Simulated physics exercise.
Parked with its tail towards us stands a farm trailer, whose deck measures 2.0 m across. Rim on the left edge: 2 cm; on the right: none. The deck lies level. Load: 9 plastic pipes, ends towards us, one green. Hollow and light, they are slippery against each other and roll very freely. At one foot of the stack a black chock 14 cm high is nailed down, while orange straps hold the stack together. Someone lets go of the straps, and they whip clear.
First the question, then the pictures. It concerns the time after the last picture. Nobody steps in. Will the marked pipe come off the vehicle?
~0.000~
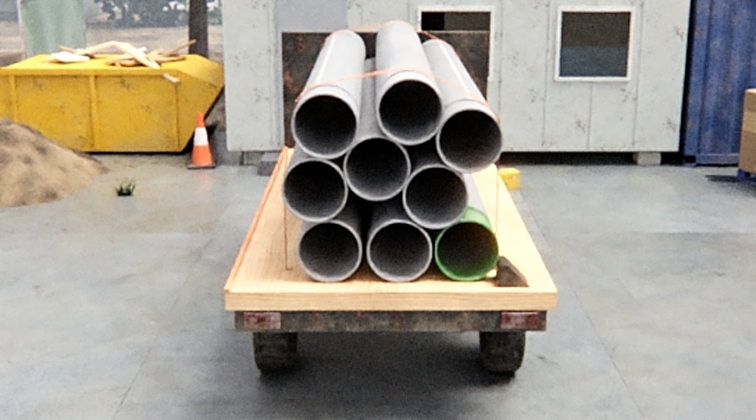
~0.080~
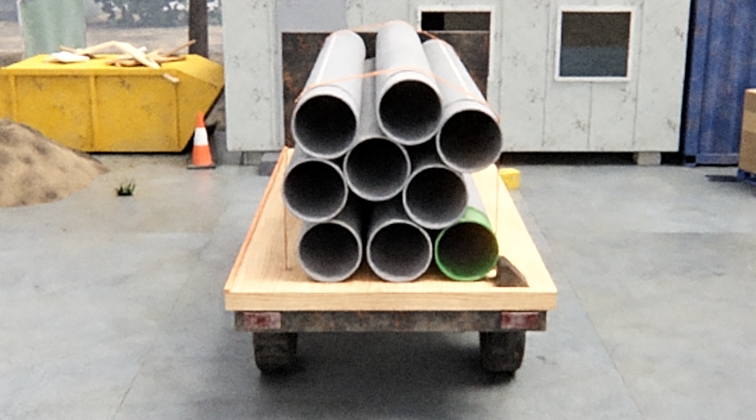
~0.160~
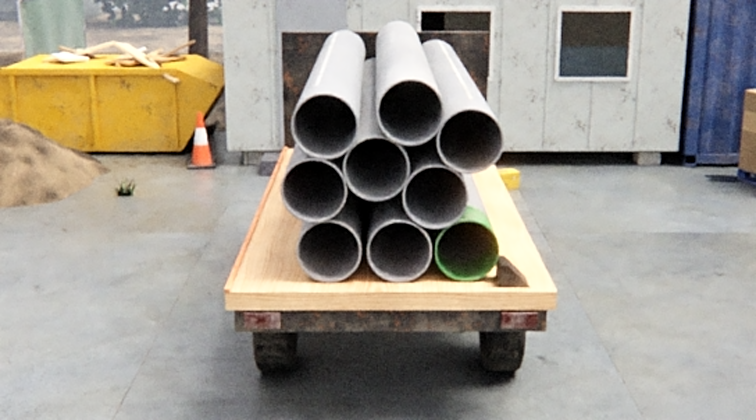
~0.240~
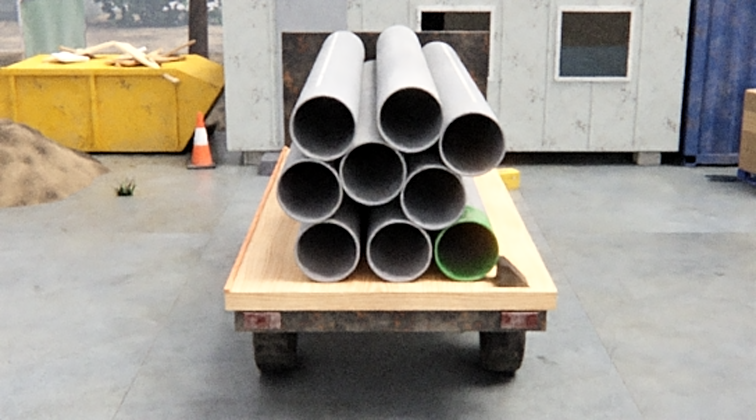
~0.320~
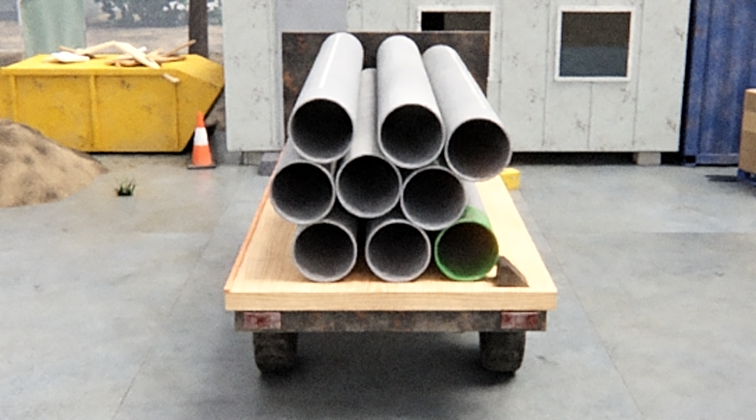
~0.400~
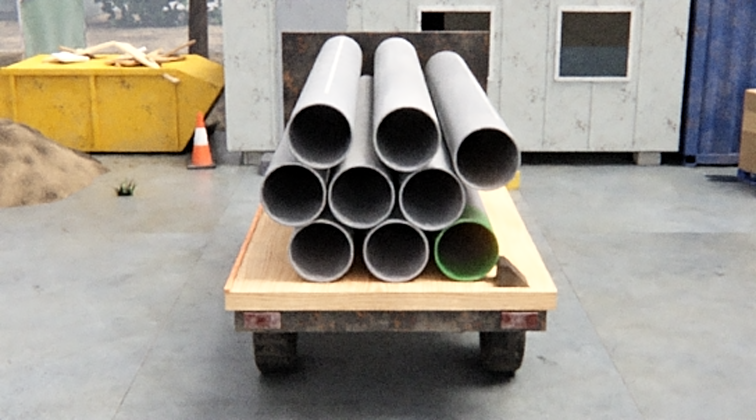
It is retained on the deck.
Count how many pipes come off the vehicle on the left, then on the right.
By side, that's 4 to the left and 1 to the right.
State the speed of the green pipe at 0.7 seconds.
0.0 m/s, give or take.
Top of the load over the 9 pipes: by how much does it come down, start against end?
Roughly 55 cm.
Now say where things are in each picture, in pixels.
In the first frame, green at (468, 252); straps tight; chock at (504, 275); the deck is level; 3 of the 9 lie on the deck itself.
In the second frame, green at (468, 252); straps on.
In the third frame, green at (468, 252); straps gone.
In the fourth frame, green at (468, 252); no straps.
In the fifth frame, green at (468, 252); straps gone.
In the sixth frame, green at (468, 252); no straps; chock at (504, 275).
After 0.7 s, green is on the deck, 55 cm from the right edge; 0 of 9 are off.
At rest (4.6 s), green is on the deck, 55 cm from the right edge; 5 of 9 are off.
